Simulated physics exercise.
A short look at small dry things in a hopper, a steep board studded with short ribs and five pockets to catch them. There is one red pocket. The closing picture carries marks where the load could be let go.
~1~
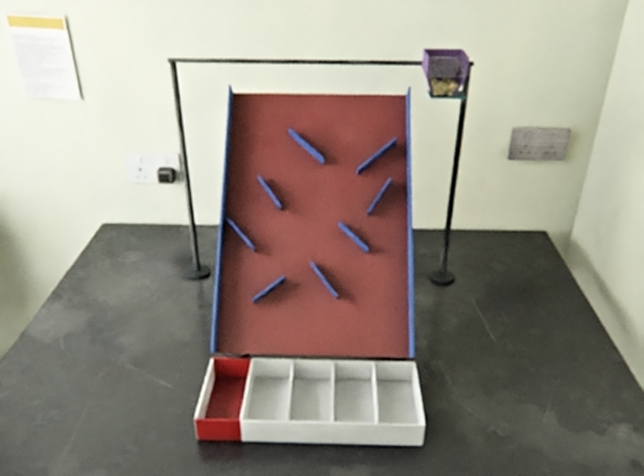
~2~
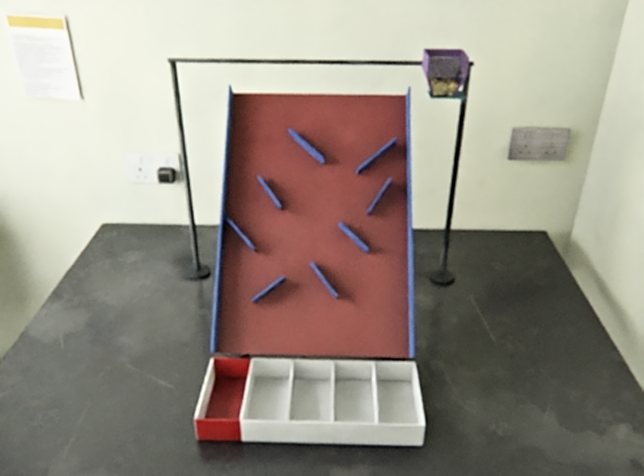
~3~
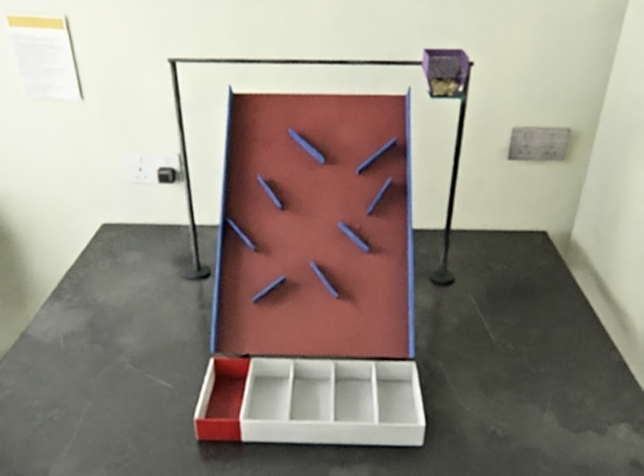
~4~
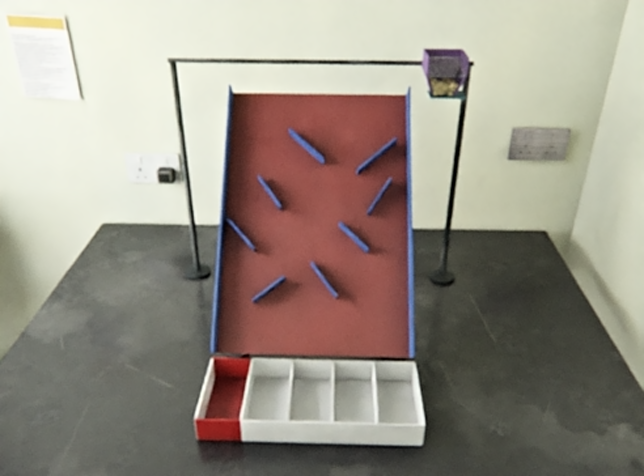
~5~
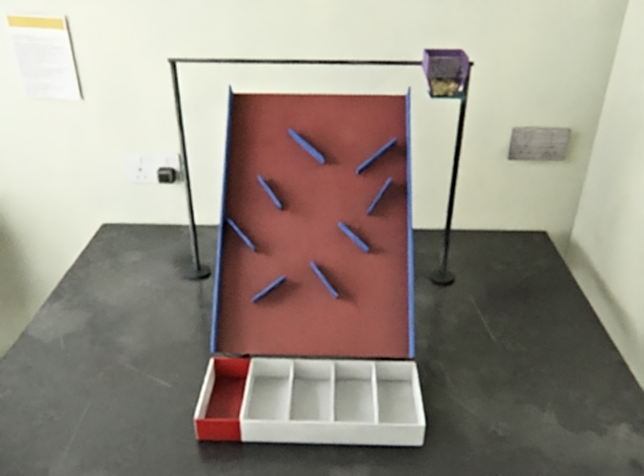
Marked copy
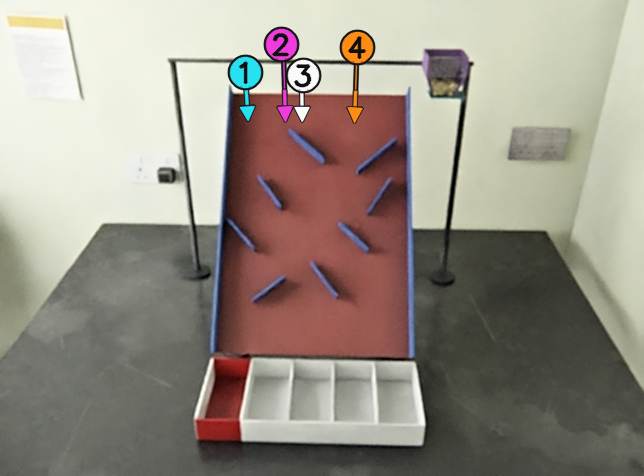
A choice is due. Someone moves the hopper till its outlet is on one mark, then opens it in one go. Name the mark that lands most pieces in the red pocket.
It is 1.
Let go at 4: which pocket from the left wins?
It is the fifth one.
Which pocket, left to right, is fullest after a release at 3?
The fifth from the left.
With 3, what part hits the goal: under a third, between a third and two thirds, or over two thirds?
It is under a third.
On the marked copy, mark 1 meets the board at (247, 115); mark 2 meets the board at (285, 116); mark 3 meets the board at (302, 116); mark 4 meets the board at (354, 116).
With 1, about half in the red pocket, about a third in other pockets, a small part held on the board.
With 2, a small part in the red pocket, most in other pockets, a small part outside the box.
With 3, a small part in the red pocket, nearly all in other pockets.
With 4, a stray few in the red pocket, nearly all in other pockets.
